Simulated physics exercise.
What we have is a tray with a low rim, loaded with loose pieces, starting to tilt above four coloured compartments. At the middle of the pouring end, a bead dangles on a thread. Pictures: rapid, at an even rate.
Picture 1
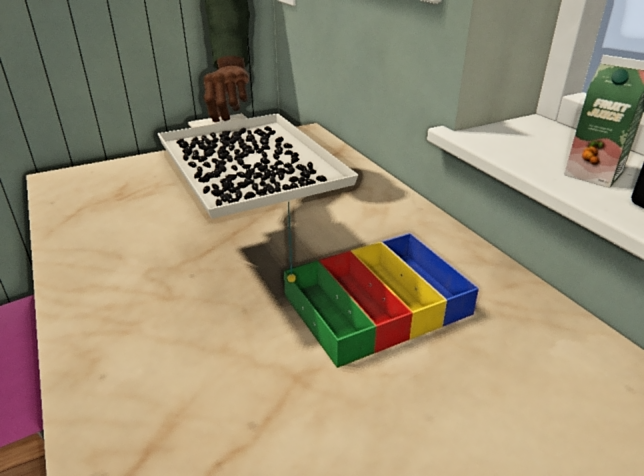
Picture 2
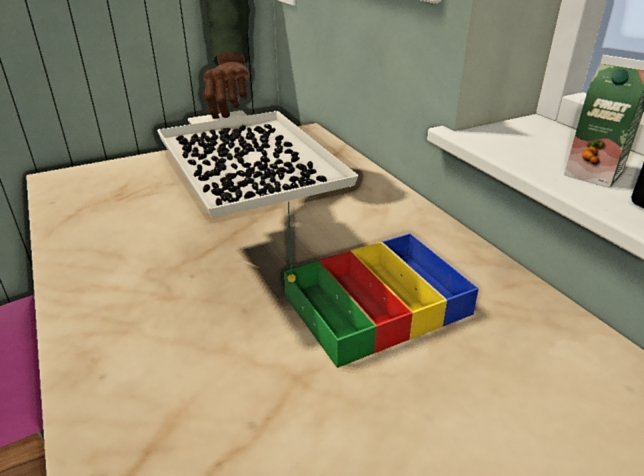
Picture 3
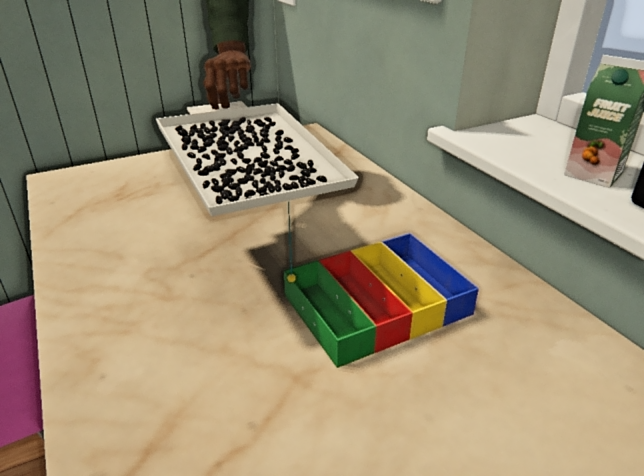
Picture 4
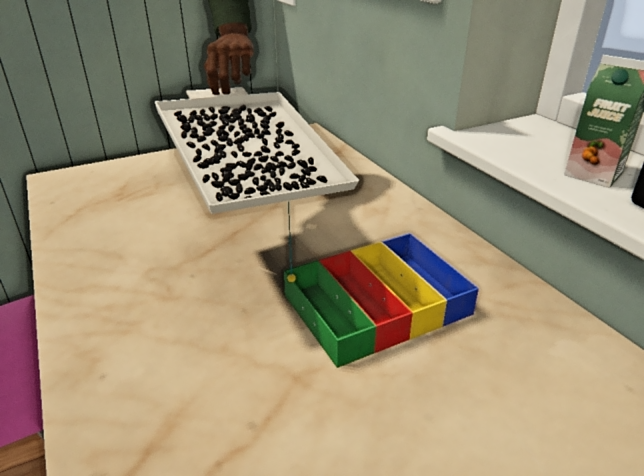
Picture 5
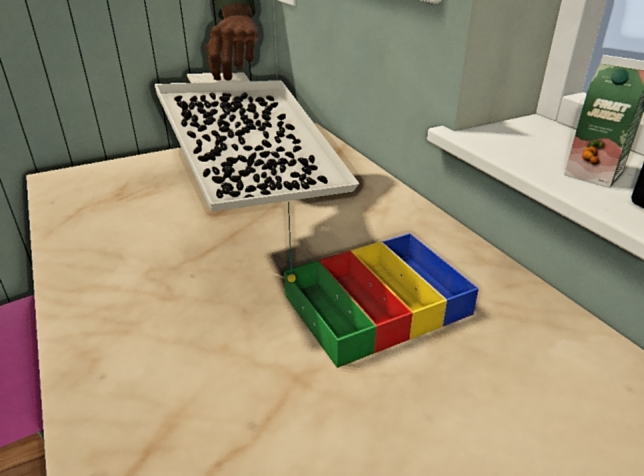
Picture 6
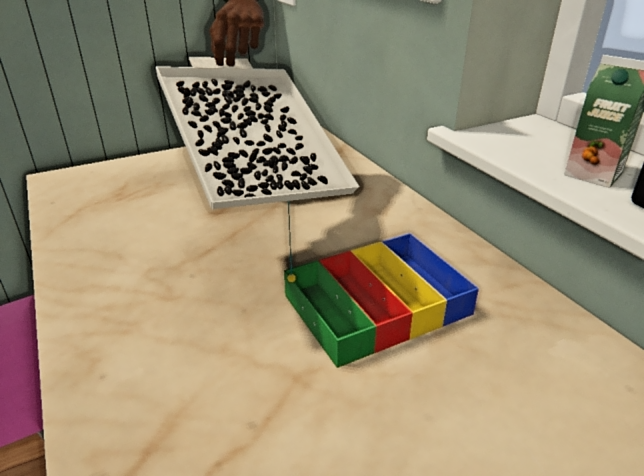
A hand steadily tilts a white tray of black beans above four coloured compartments.
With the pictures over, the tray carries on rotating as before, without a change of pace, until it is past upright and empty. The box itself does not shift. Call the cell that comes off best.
The red cell comes off best.
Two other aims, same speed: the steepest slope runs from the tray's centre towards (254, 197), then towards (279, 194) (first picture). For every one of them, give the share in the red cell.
The first try gives close to 0 per cent, the second close to 20 per cent.
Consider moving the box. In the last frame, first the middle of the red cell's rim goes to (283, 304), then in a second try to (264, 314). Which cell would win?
Result 1: That blue cell. Result 2: The blue one.
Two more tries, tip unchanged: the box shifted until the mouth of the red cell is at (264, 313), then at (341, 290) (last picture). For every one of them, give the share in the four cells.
Near 60 and 90 percent respectively.
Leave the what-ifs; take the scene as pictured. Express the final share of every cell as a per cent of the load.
The green cell gets about 20, the red cell about 50, the yellow cell about 10 and the blue cell about 0.
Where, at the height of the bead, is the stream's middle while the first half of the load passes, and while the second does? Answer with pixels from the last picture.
The first part at (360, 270); the rest at (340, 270).
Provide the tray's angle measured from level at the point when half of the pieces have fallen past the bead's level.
That happens at close to 115 degrees.
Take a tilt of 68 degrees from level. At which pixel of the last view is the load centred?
In the last view, the load is centred close to (312, 165).
Shortly afterwards, tray tipped steeply; all but a few on the tray; a little falling or outside the box.
Next, tray tipped past a quarter turn; near half on the tray; a little in the red cell; a little in the yellow cell; a little in the green cell; only a few in the blue cell; near a quarter falling or outside the box.
Some moments later, tray tipped past a quarter turn; near half in the red cell; near a quarter in the green cell; a little in the yellow cell; only a few in the blue cell; a little falling or outside the box.
In the end, tray tipped past a quarter turn; near half in the red cell; near a quarter in the green cell; a little in the yellow cell; only a few in the blue cell; a little outside the box.
